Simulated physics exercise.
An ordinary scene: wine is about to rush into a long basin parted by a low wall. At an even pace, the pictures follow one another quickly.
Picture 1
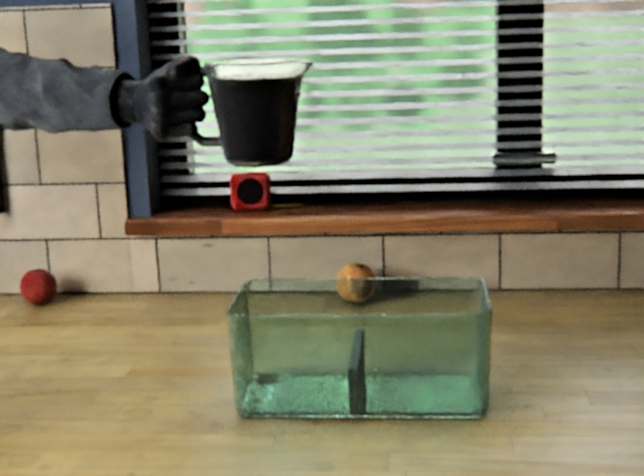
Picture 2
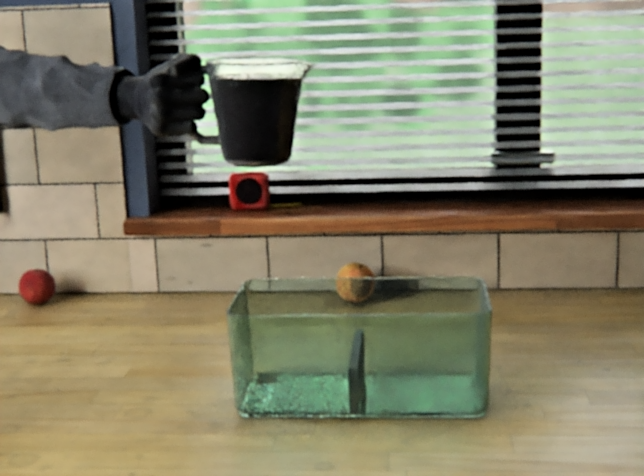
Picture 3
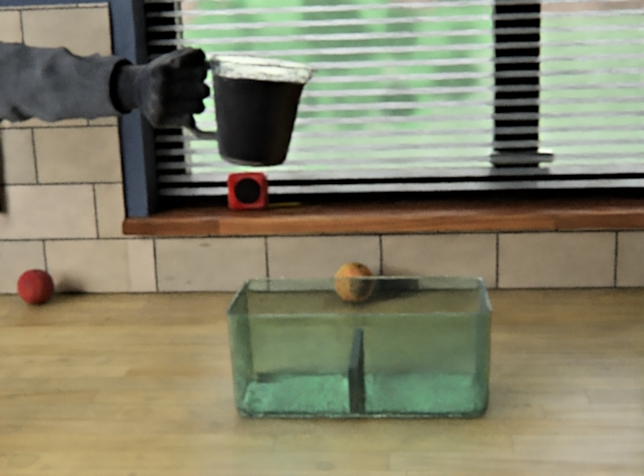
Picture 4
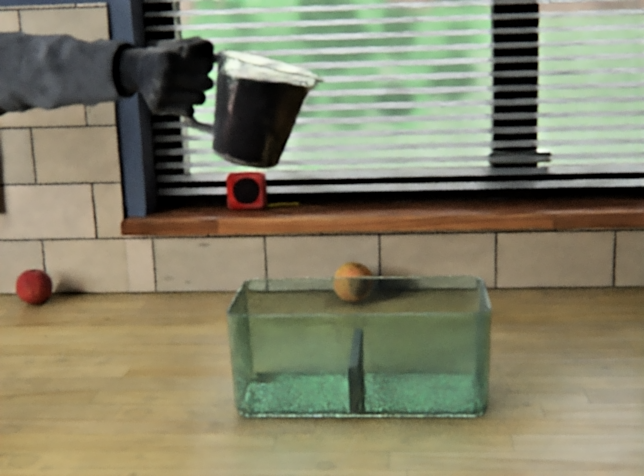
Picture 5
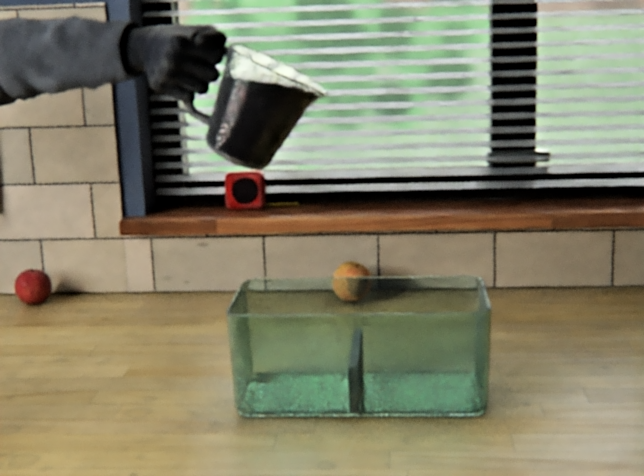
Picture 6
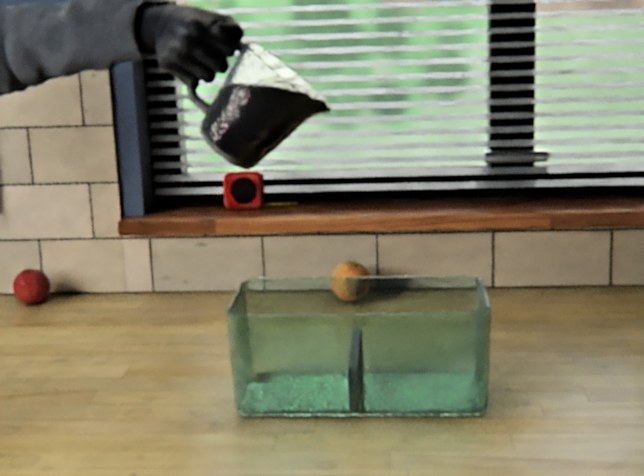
At the start, a gloved hand at the left holds a dark, full pitcher upright above a greenish glass basin with a low dividing wall. The hand then tilts the pitcher to the right, slightly and then more steeply, until the dark liquid reaches its spout.
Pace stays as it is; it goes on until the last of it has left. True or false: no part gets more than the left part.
False; the right part gets the most.
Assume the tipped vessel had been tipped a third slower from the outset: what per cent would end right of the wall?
Roughly 80 in a hundred.
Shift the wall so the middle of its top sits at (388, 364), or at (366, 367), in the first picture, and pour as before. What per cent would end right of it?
Note: Roughly 30 % in case one, 55 % in case two.
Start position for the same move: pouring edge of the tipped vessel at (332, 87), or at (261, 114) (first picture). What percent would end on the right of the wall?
In order, some 85 and 5 percent.
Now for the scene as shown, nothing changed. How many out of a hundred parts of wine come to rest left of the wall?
Share approx. 25 %.
A moment on, the tilt is 115° and 32 per cent is still to pour, 0 is left of the wall and 15 right of it.
Next, the tilt is 119° and 2 per cent is still to pour, 19 is left of the wall and 60 right of it.
Then the tilt is 119° and 0 per cent is still to pour, 25 is left of the wall and 65 right of it.
Later the tilt is 119° and 0 per cent is still to pour, 26 is left of the wall and 66 right of it.
In the end 26 per cent lies left of the wall, 66 right of it and 7 outside.
